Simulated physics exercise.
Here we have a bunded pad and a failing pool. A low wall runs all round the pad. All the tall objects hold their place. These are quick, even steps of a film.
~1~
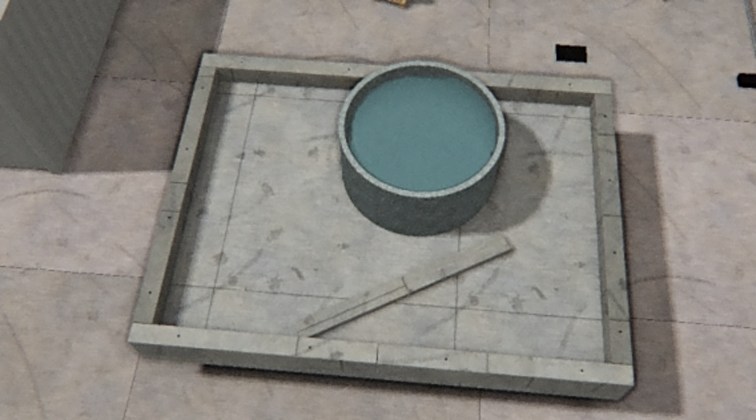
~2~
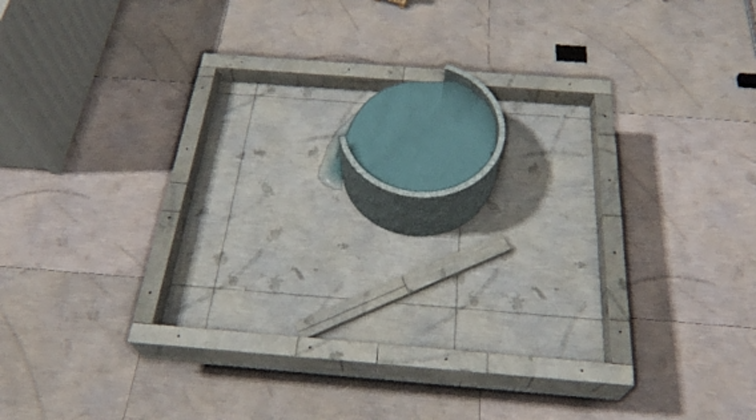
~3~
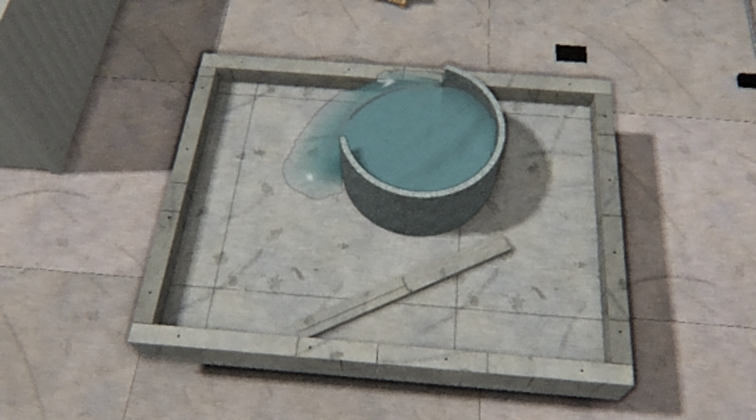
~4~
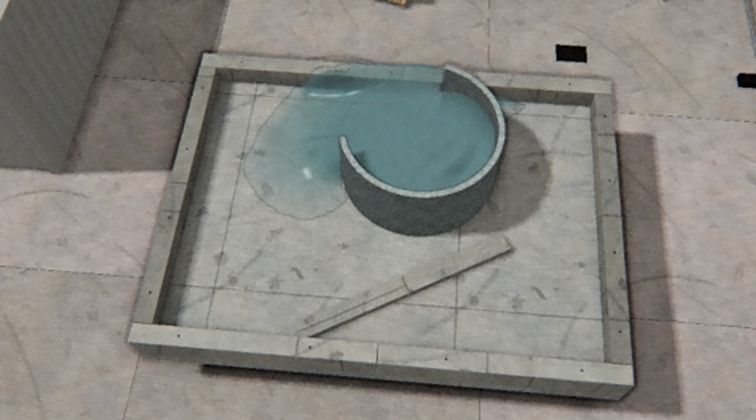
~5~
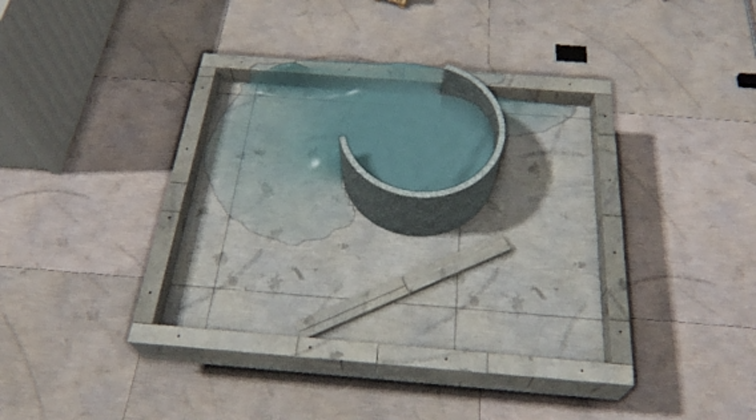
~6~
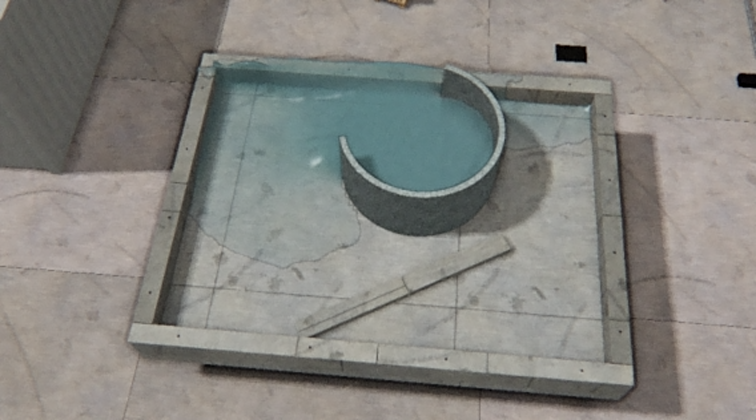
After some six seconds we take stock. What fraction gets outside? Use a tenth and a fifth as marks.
Over the wall goes over a fifth.
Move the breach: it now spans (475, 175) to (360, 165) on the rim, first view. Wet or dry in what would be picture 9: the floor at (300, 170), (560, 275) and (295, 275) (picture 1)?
In turn: No water, wet, wet.
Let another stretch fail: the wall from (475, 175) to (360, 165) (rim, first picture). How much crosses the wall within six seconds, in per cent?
Roughly 8 per cent.
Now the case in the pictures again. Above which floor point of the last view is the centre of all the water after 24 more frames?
Near (339, 210).
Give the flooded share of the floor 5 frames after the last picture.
Roughly 45 per cent.
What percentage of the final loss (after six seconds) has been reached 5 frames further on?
Close to 50 %.
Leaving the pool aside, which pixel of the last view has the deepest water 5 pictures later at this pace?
I would point to (206, 146).
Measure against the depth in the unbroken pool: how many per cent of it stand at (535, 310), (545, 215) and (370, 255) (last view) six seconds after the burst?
About 10, 10 and 14 per cent.
A moment on, water covers 40 % of the floor; the low wall has let 7 % over.
Next, water covers 45 % of the floor; the low wall has let 12 % over.
Then, water covers 65 % of the floor; the low wall has let 23 % over.
Later, water covers 80 % of the floor; the low wall has let 24 % over.
In the end, water covers 85 % of the floor; the low wall has let 24 % over.
